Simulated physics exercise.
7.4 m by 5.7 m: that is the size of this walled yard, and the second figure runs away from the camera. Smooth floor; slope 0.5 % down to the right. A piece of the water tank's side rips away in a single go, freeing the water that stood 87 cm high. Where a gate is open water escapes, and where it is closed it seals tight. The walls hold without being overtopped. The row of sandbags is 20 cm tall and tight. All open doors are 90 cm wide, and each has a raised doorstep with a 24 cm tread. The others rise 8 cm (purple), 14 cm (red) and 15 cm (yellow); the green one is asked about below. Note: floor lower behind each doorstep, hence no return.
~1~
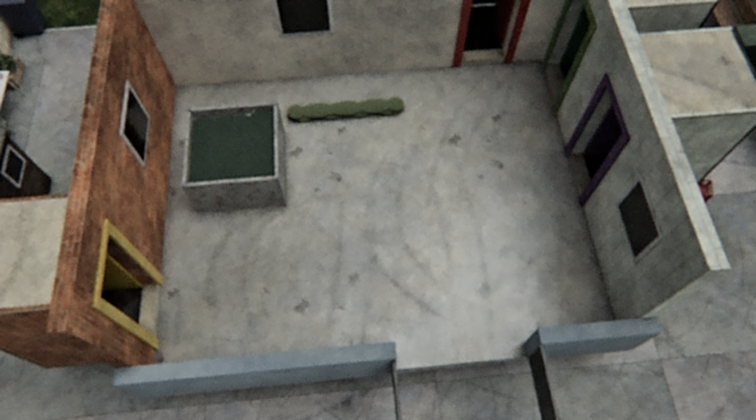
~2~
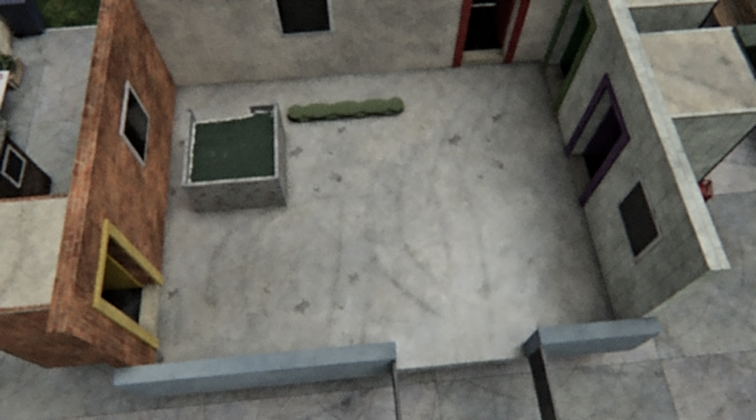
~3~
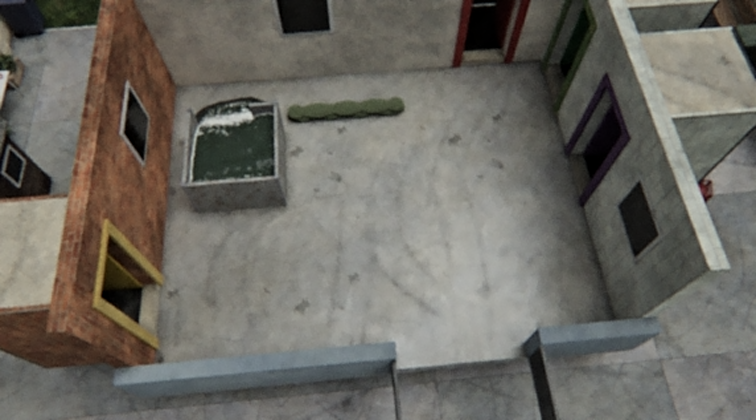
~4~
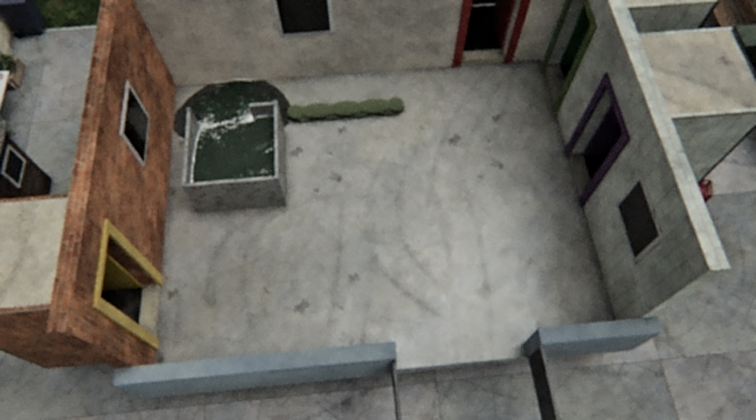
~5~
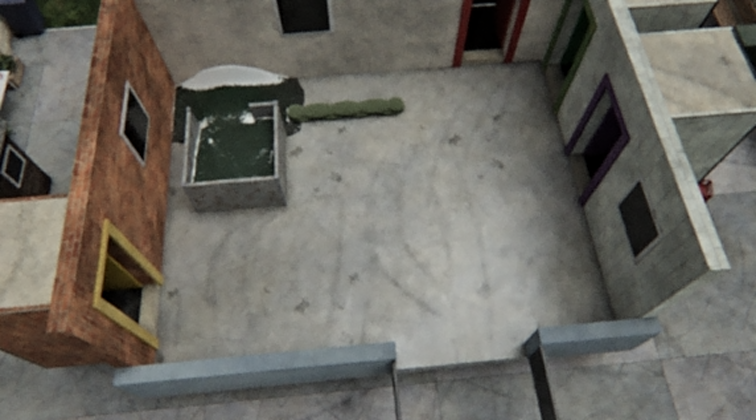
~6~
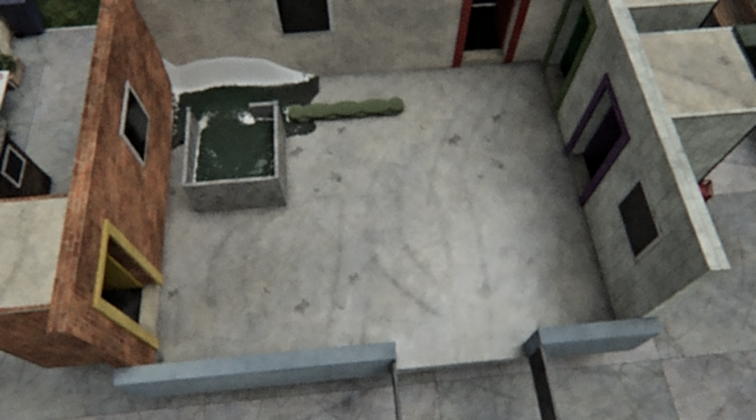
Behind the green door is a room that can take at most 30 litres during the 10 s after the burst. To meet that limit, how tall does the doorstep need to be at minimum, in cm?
At least 18 cm or so.
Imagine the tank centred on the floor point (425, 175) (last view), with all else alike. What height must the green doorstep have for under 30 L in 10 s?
A minimum of about 21 cm.
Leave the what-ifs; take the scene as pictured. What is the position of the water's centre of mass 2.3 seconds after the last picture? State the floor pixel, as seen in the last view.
About (280, 142).
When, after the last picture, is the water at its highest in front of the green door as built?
About 2.8 seconds.
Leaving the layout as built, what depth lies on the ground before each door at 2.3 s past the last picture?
In cm - green: 21, purple: 0, red: 10, yellow: 8.
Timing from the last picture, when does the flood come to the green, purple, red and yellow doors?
Green at 1.8 s, purple at 2.8 s, red at 1.3 s and yellow at 1.8 s.
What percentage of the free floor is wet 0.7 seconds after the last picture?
Wet share: Around 10 %.
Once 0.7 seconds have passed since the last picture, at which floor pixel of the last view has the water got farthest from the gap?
I'd put the front's tip around (411, 73).
Then, 0.7 s after the last picture water covers 10 % of the floor, deepest (58 cm) near (177, 90); it has not reached the green door.
Then, 2.3 s after the last picture water covers 35 % of the floor, deepest (32 cm) near (542, 63); 21 cm at the green door, 0 litres in over its 24 cm doorstep.
Then, 9.3 s after the last picture water covers 90 % of the floor, deepest (10 cm) near (619, 332); 7 cm at the green door, 5 litres in over its 24 cm doorstep.
At the green door as built, the water peaked near 25 cm, 2.7 s after the last picture.
Run again over the same 10 s with other heights there, 52 litres in over 15.5 cm, 13 litres over 21 cm. The limit of 30 litres is kept from about 18 cm up.
